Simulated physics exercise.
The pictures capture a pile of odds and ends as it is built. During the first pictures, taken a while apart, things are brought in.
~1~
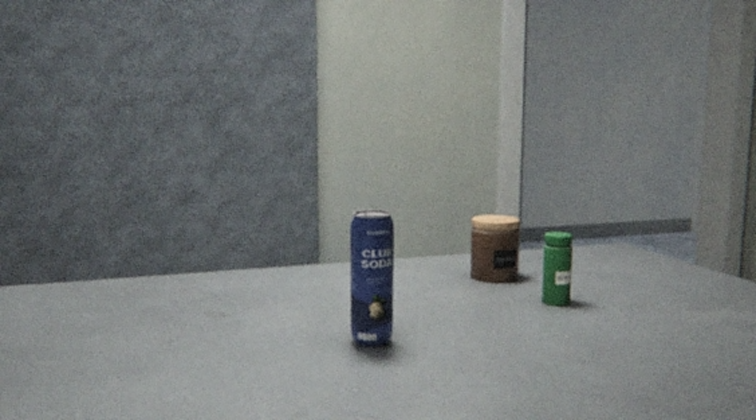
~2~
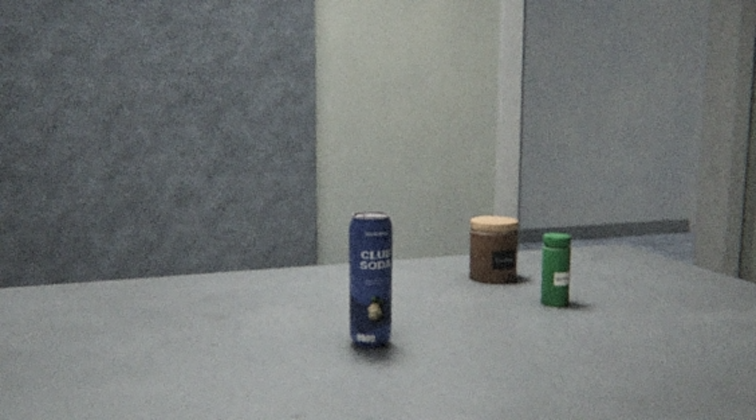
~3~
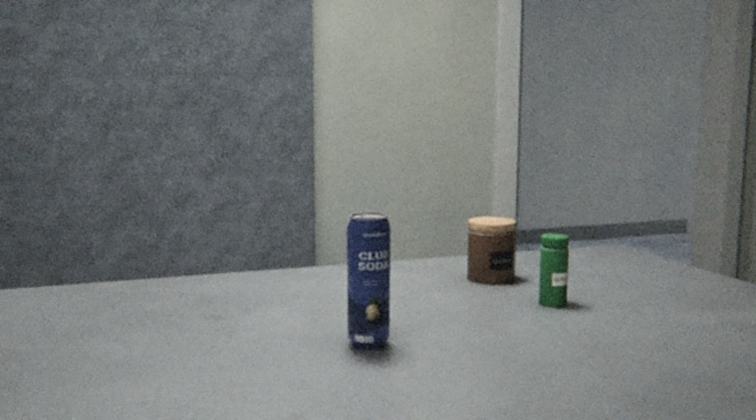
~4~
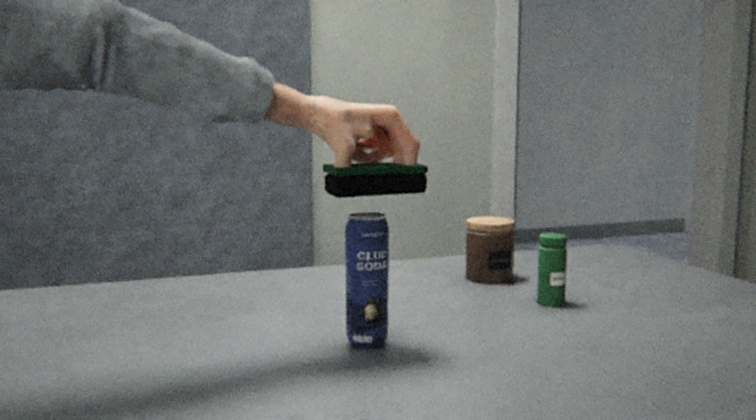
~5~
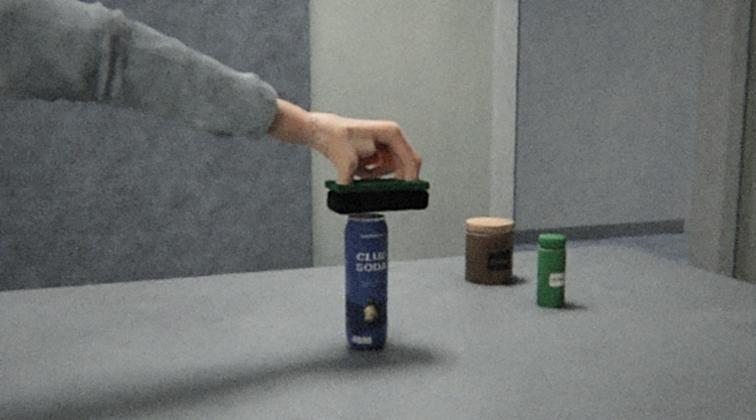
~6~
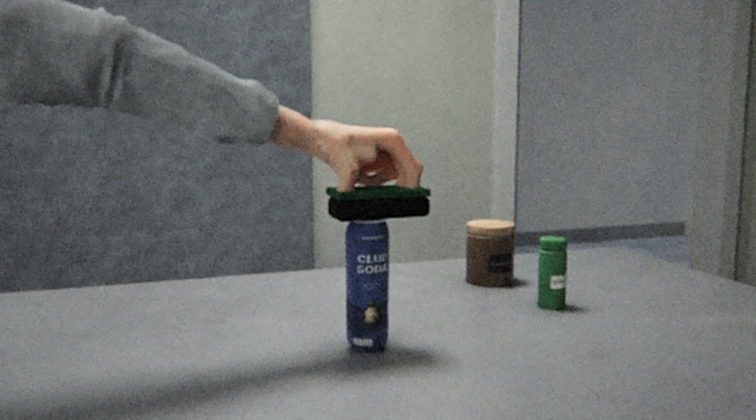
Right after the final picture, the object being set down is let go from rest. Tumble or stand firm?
Stable.
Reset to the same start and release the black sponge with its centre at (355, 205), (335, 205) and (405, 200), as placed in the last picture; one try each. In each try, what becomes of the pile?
Lab note - try 1: No collapse; try 2: Collapse; try 3: Collapse.
Then, 0.20 s past the last view, nothing moves.
Then, 0.60 s past the last view, black sponge resting near (378, 203).
Finally, all 4 still in place. Final places as the last picture's camera would see them, black sponge near (378, 203). The pile stays up.
